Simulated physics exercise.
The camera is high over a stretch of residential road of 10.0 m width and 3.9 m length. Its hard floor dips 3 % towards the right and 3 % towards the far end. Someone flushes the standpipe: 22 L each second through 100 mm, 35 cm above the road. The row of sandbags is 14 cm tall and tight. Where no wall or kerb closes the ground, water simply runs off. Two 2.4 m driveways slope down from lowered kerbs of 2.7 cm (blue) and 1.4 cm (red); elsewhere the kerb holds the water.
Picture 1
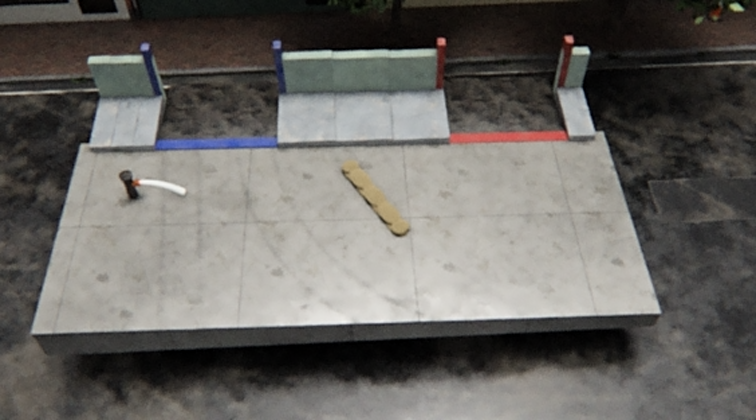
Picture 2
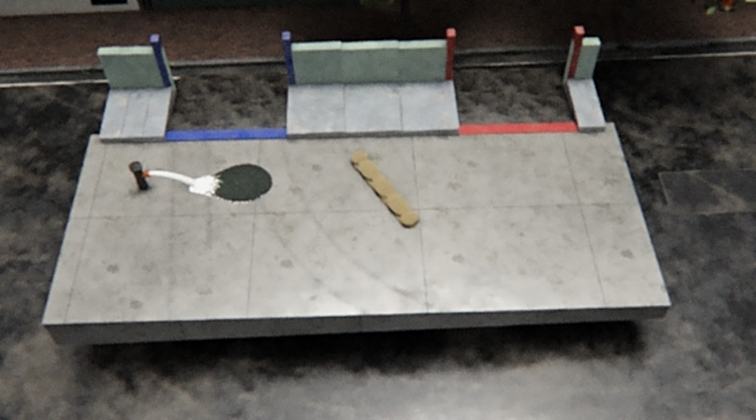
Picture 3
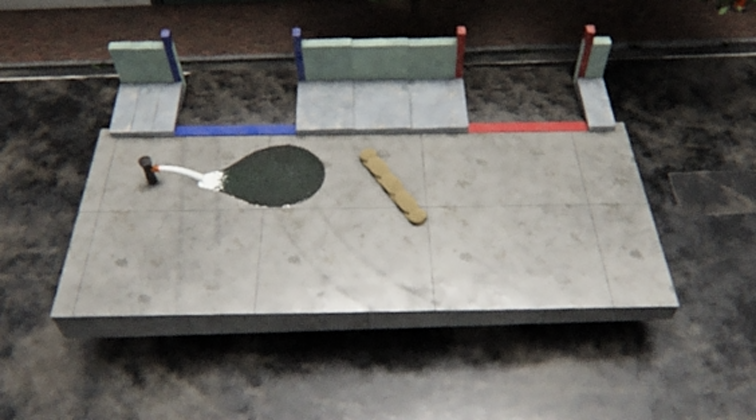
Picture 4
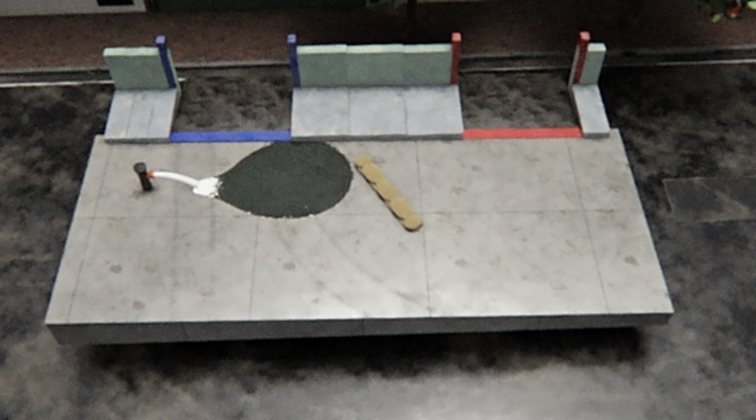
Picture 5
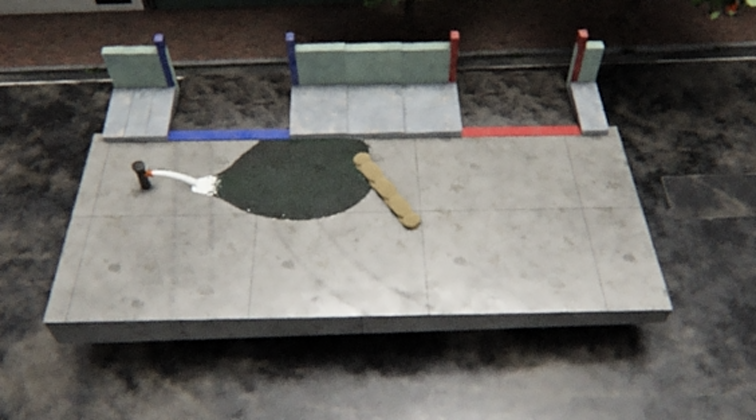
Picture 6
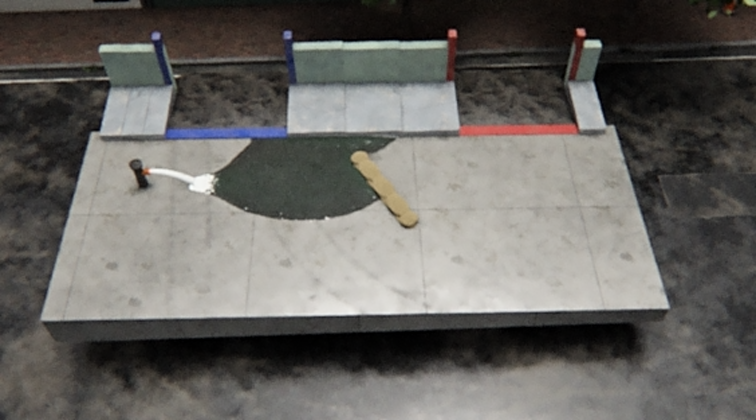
A pale grey paved slab, seen from high above, lies on dark mottled ground. Grey-green low walls with blue and red posts line its far edge, blue and red strips mark the gaps, a small dark standpipe stands at left, and a tan strip lies diagonally near the middle. As the view shifts slightly, a white jet spouts rightward and dark water spreads to the far edge and around the strip's upper end.
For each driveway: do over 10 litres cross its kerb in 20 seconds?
The water let in: At the blue drive it stays under the limit; at the red drive it passes the limit.
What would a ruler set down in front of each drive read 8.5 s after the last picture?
Depths in cm: Blue 0.4, red 2.5.
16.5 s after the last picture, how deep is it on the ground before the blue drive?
About 0.6 cm.
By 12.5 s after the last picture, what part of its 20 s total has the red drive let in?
About 55 per cent.
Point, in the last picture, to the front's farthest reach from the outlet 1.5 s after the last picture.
At about (458, 139).
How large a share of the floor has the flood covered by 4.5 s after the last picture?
Near 20 per cent is wet.
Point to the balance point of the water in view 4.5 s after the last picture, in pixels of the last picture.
At about (363, 171).
Then, 1.5 s after the last picture water covers 15 % of the floor and is deepest (6 cm) near (359, 174); blue drive not reached, red drive not reached.
Then, 4.5 s after the last picture water covers 20 % of the floor and is deepest (6 cm) near (359, 174); blue drive not reached, red drive 2.1 cm at the lowered kerb, 1 L in.
Then, 8.5 s after the last picture water covers 30 % of the floor and is deepest (6 cm) near (359, 174); blue drive not reached, red drive 2.6 cm at the lowered kerb, 12 L in.
Then, 12.5 s after the last picture water covers 35 % of the floor and is deepest (7 cm) near (359, 174); blue drive not reached, red drive 2.7 cm at the lowered kerb, 28 L in.
Then, 16.5 s after the last picture water covers 40 % of the floor and is deepest (7 cm) near (359, 174); blue drive not reached, red drive 2.8 cm at the lowered kerb, 50 L in.
